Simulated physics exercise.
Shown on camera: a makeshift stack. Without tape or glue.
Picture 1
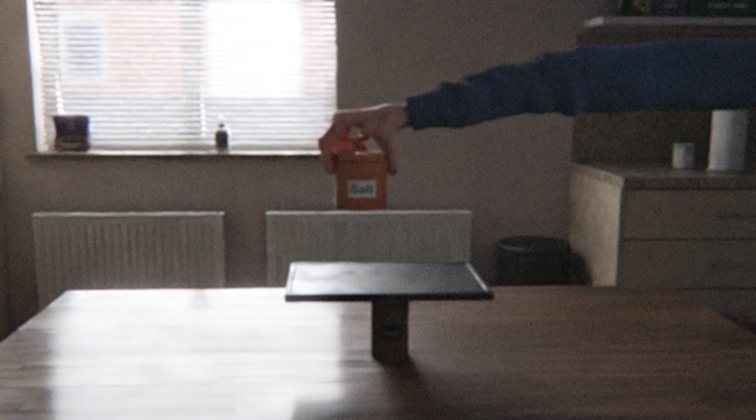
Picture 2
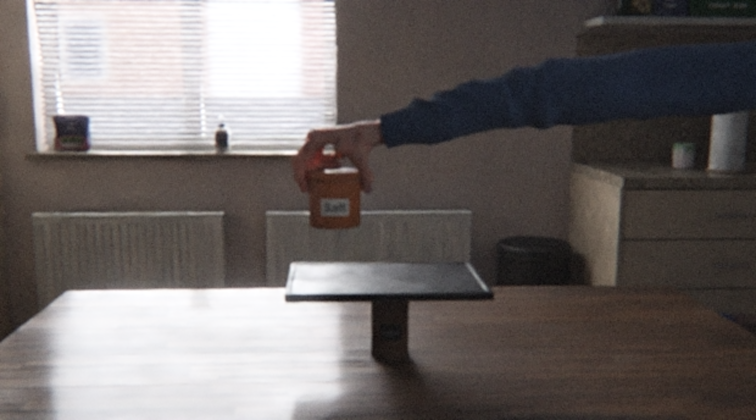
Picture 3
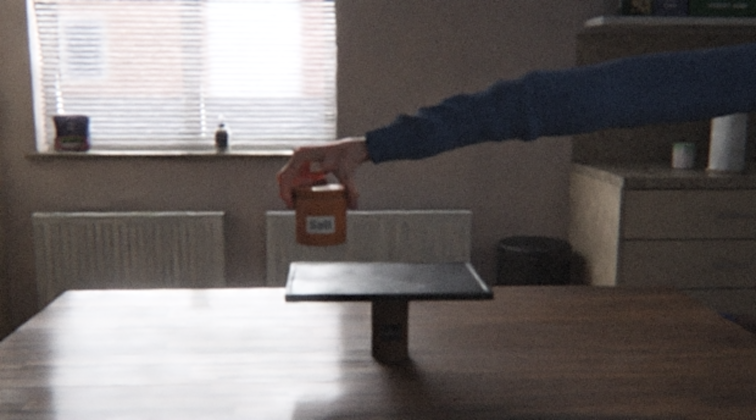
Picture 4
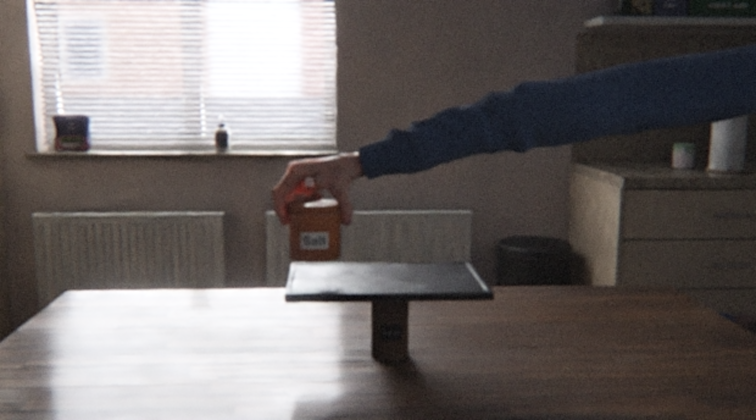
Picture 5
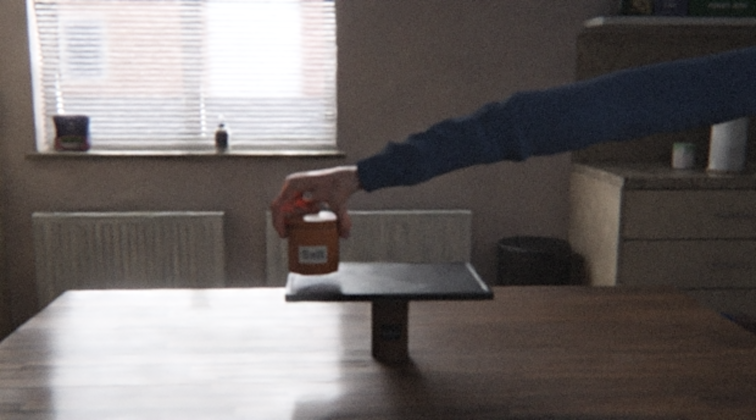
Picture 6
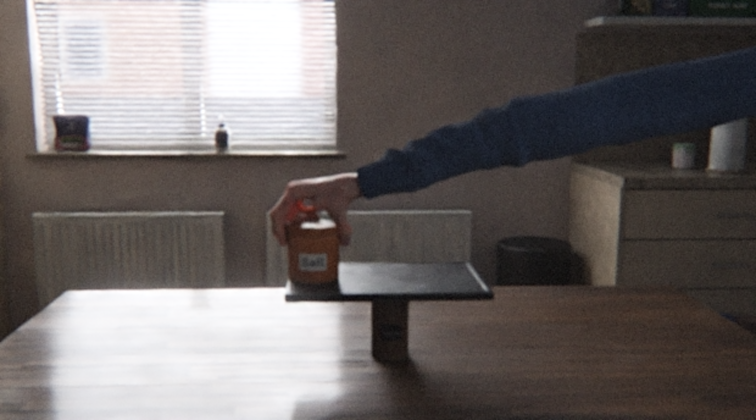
At first, a hand reaching in from the right holds an orange jar labelled salt above a black, flat lid balanced on a narrow support on a wooden table. The arm lowers the jar down and to the left, then sets it on the lid's left end, the hand still gripping its top.
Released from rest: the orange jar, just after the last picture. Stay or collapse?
The stack is going to be upset.
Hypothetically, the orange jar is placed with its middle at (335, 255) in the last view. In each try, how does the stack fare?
The stack then collapses.
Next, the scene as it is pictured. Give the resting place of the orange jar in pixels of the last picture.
Look around (257, 335) in the final frame.
Then, 0.30 s after the last picture, orange jar now fallen; black lid tipped 44° from how it was.
Then, 0.40 s after the last picture, black lid tipped 63° from how it was.
Then, 0.80 s after the last picture, black lid tipped 43° from how it was.
At rest, fallen, orange jar; tipped over in the stack, black lid; brown jar in place. Seen from the same camera at the end, orange jar near (256, 335). The stack comes apart.
